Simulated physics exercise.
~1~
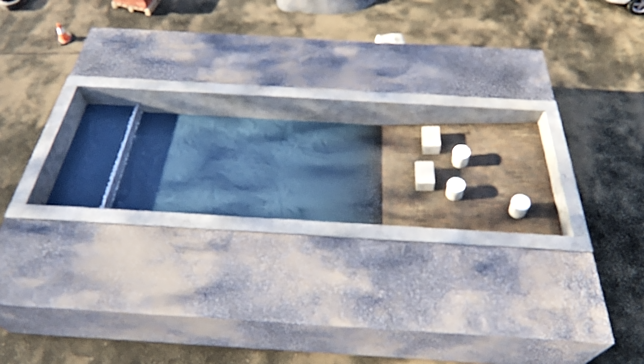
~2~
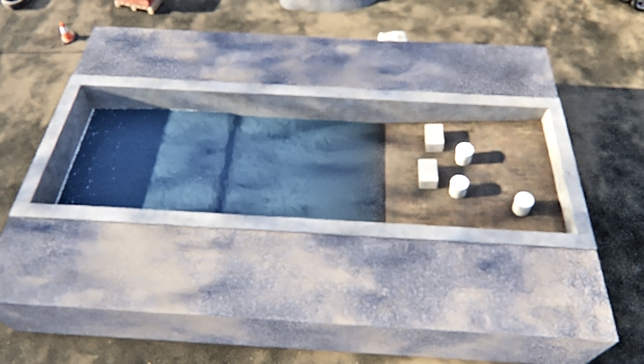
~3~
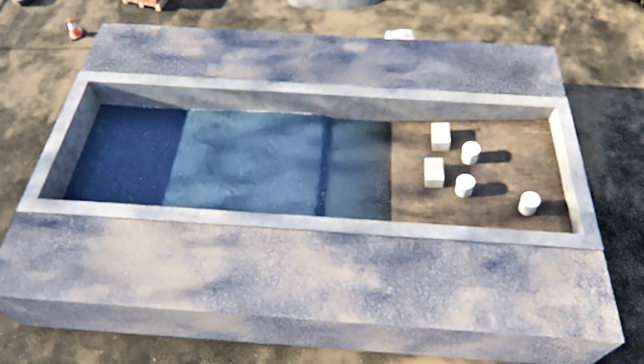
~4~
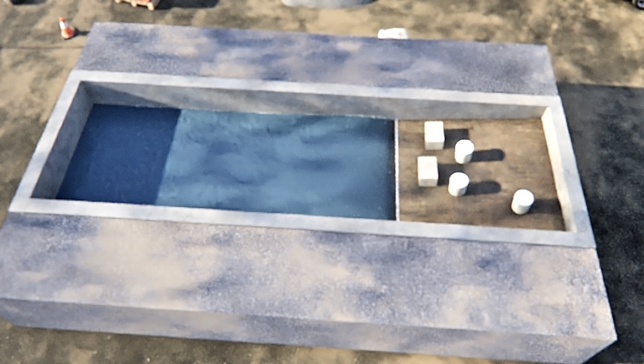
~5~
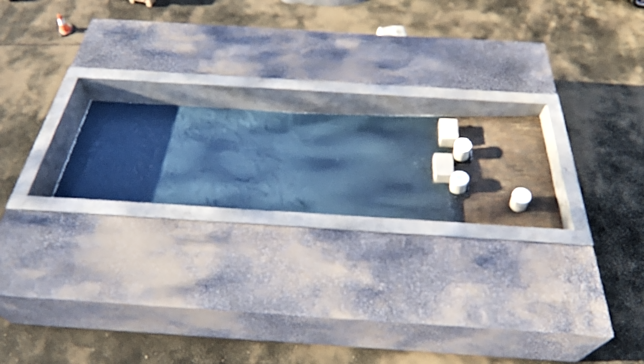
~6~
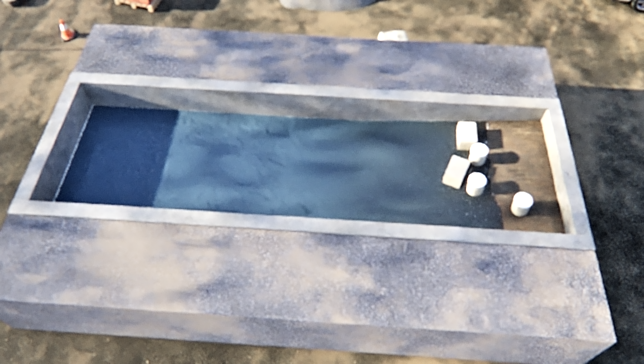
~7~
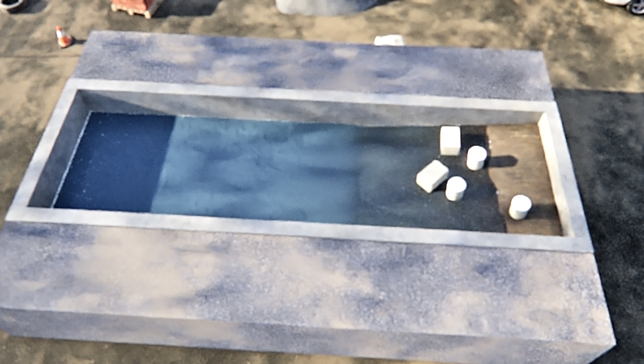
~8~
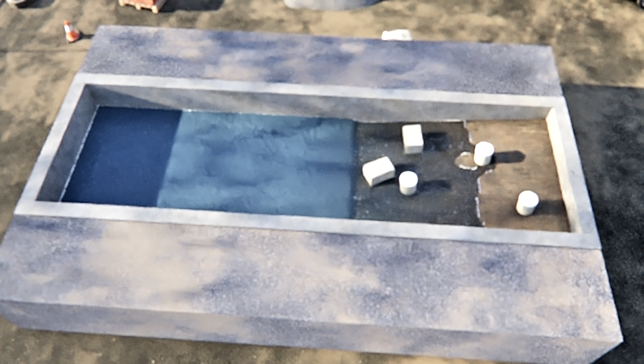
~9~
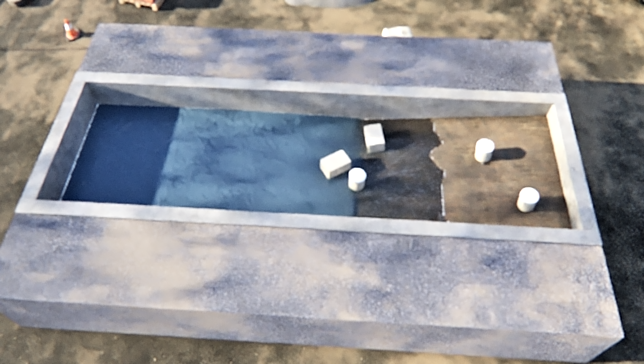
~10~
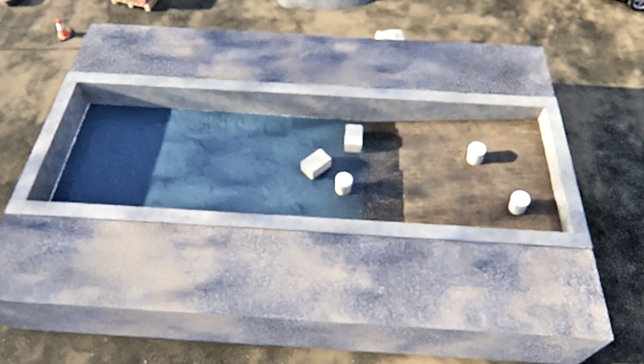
We see water released from behind a board at the left of a concrete basin, sending a wave rightward up a sloping bed, where it nudges several white blocks and cylinders, then drains back, carrying three leftward while two cylinders remain on the exposed slope.
